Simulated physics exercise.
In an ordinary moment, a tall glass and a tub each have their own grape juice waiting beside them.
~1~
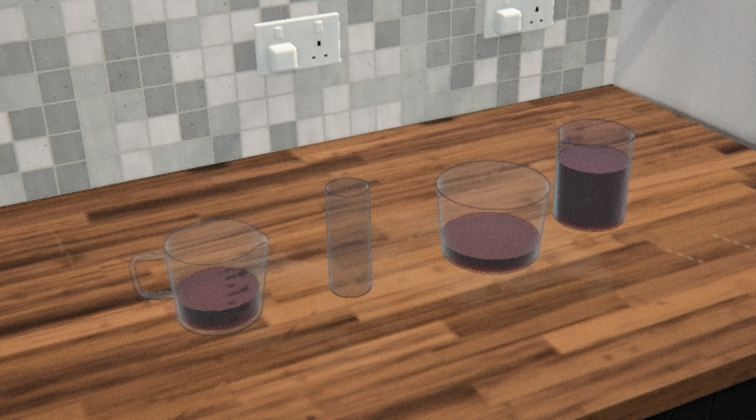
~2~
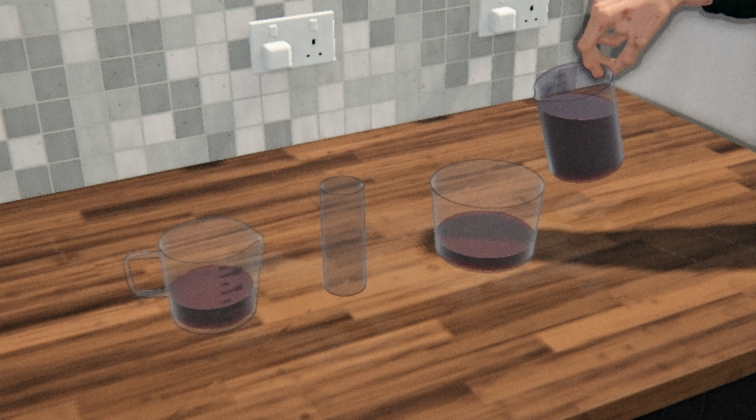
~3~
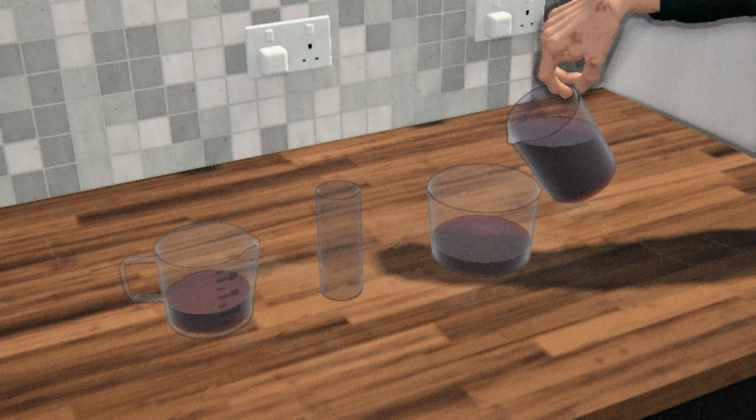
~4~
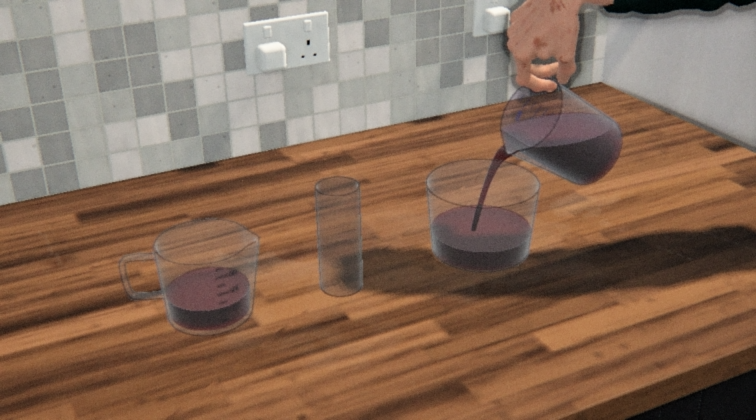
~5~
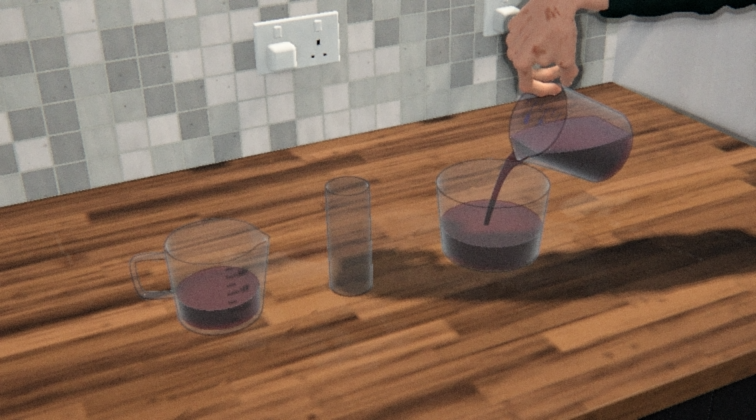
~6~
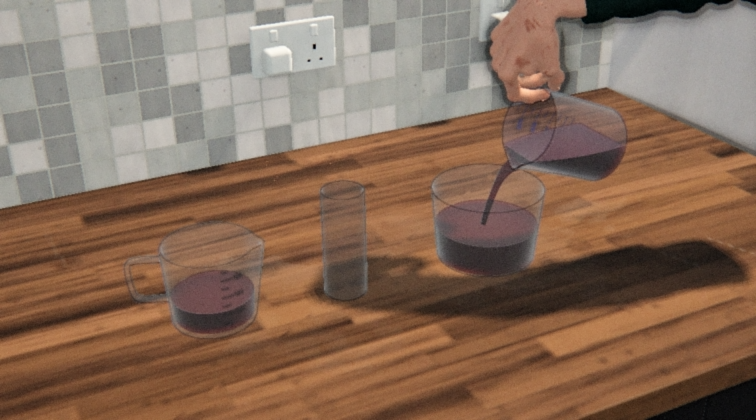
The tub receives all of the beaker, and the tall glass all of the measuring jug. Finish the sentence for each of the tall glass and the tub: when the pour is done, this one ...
The tall glass takes it all; the tub takes it all.
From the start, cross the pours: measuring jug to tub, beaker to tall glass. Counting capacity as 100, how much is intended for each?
About 30 % and 260 %.
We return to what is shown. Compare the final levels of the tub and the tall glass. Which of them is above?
The higher one is the left one.
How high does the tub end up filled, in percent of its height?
About 70 per cent of its height.
Next, the tub is about half full.
After that, the tub is about two thirds full.
Finally, the tall glass is about three quarters full; the tub is about two thirds full.
